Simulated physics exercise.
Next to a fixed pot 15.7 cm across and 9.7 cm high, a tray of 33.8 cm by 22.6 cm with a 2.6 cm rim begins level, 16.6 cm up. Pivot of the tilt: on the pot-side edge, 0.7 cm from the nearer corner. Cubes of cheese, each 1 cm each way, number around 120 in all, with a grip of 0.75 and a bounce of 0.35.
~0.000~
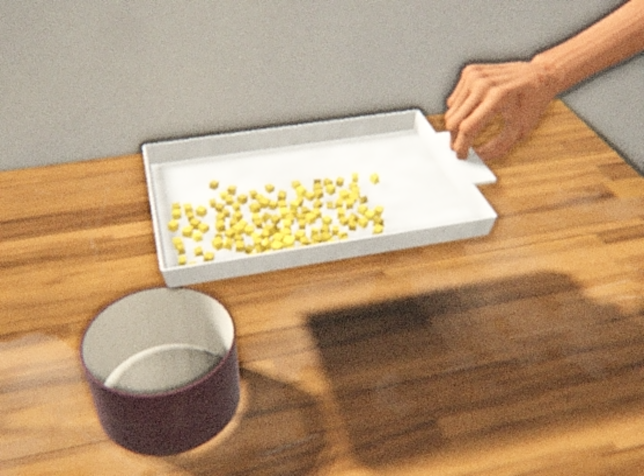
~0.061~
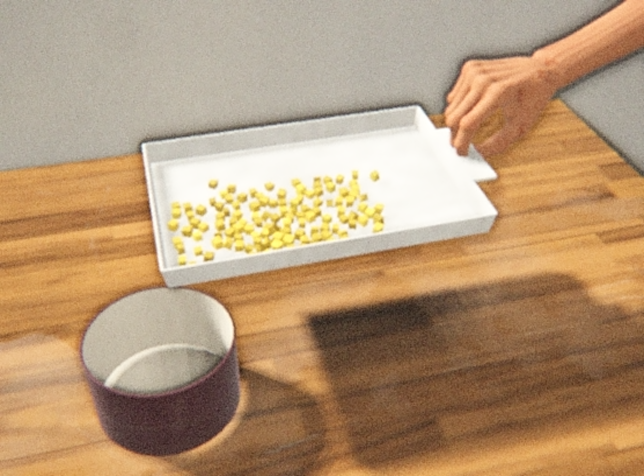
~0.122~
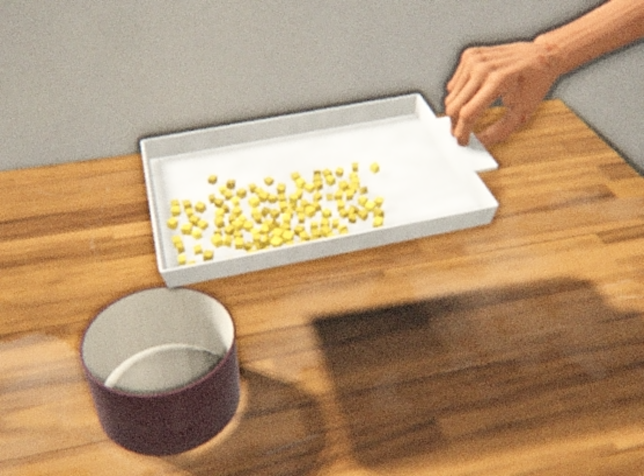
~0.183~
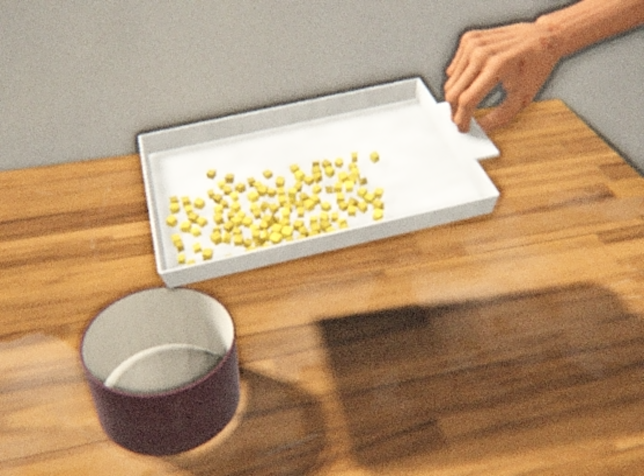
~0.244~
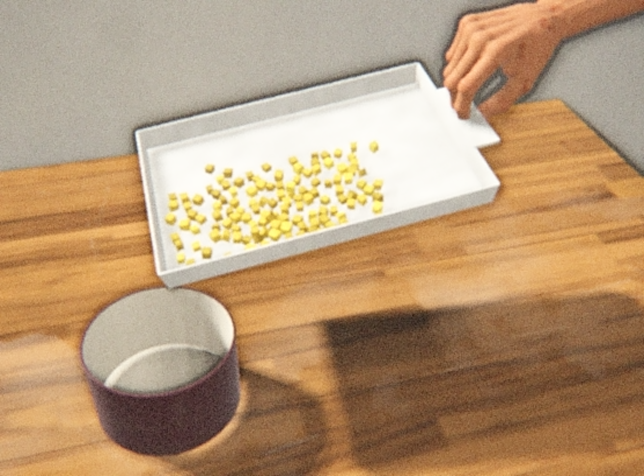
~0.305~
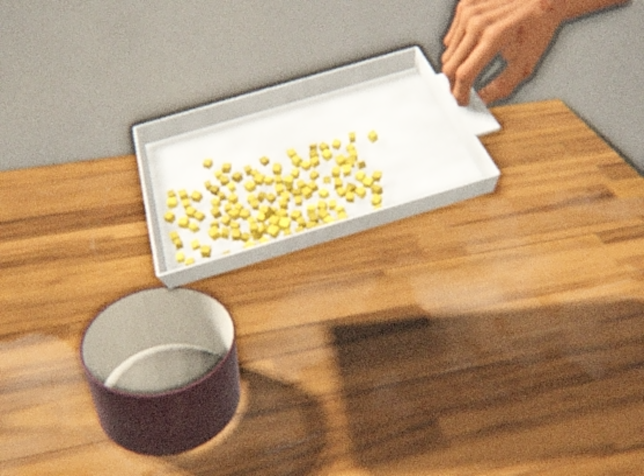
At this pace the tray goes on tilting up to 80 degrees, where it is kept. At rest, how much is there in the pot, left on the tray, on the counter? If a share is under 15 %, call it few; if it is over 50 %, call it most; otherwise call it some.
I would say pot: Most, left on the tray: Some, counter: Few.
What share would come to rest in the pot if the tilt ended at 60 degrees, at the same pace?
It would land at about 5 percent.
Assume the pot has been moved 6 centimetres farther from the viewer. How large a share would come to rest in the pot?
Close to 0 per cent, then.
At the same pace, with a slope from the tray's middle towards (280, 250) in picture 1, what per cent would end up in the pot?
Something like 5 per cent of the pieces.
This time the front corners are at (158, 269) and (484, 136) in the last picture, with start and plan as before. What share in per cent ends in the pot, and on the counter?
The pot gets 10 and the counter 15.
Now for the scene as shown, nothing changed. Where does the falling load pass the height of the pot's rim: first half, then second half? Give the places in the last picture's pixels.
Around (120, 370), then (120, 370).
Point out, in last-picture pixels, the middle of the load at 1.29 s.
By then the middle of the load sits around (184, 222).
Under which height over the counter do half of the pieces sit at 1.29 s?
The halfway mark is near 24 cm.
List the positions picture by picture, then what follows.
Tray tilt 0 degrees, front corners at (166, 267) and (491, 214); middle of the pieces at (275, 220); pot at (159, 337), in the first frame.
Tray tilt 1 degrees, front corners at (166, 267) and (491, 212); middle of the pieces at (275, 218), in the second frame.
Tray tilt 3 degrees, front corners at (165, 268) and (492, 203), lowest corner left front; middle of the pieces at (275, 214), in the third frame.
Tray tilt 7 degrees, front corners at (164, 269) and (493, 193), lowest corner left front; middle of the pieces at (274, 209), in the fourth frame.
Tray tilt 10 degrees, front corners at (163, 270) and (493, 182), lowest corner left front; middle of the pieces at (273, 204), in the fifth frame.
Tray tilt 13 degrees, front corners at (162, 271) and (493, 172), lowest corner left front; middle of the pieces at (271, 198); pot at (159, 337). Its pace works out near 55 degrees a second, in the sixth frame.
After 0.89 s, tilt 44 degrees; the tray holds 100 %, the pot 0 %.
After 1.29 s, tilt 66 degrees; the tray holds 95 %, the pot 0 %.
After 1.76 s, tilt 80 degrees; the tray holds 95 %, the pot 5 %.
By 3.7 s all is still; pot 65 %, tray 35 %, counter 0 %.
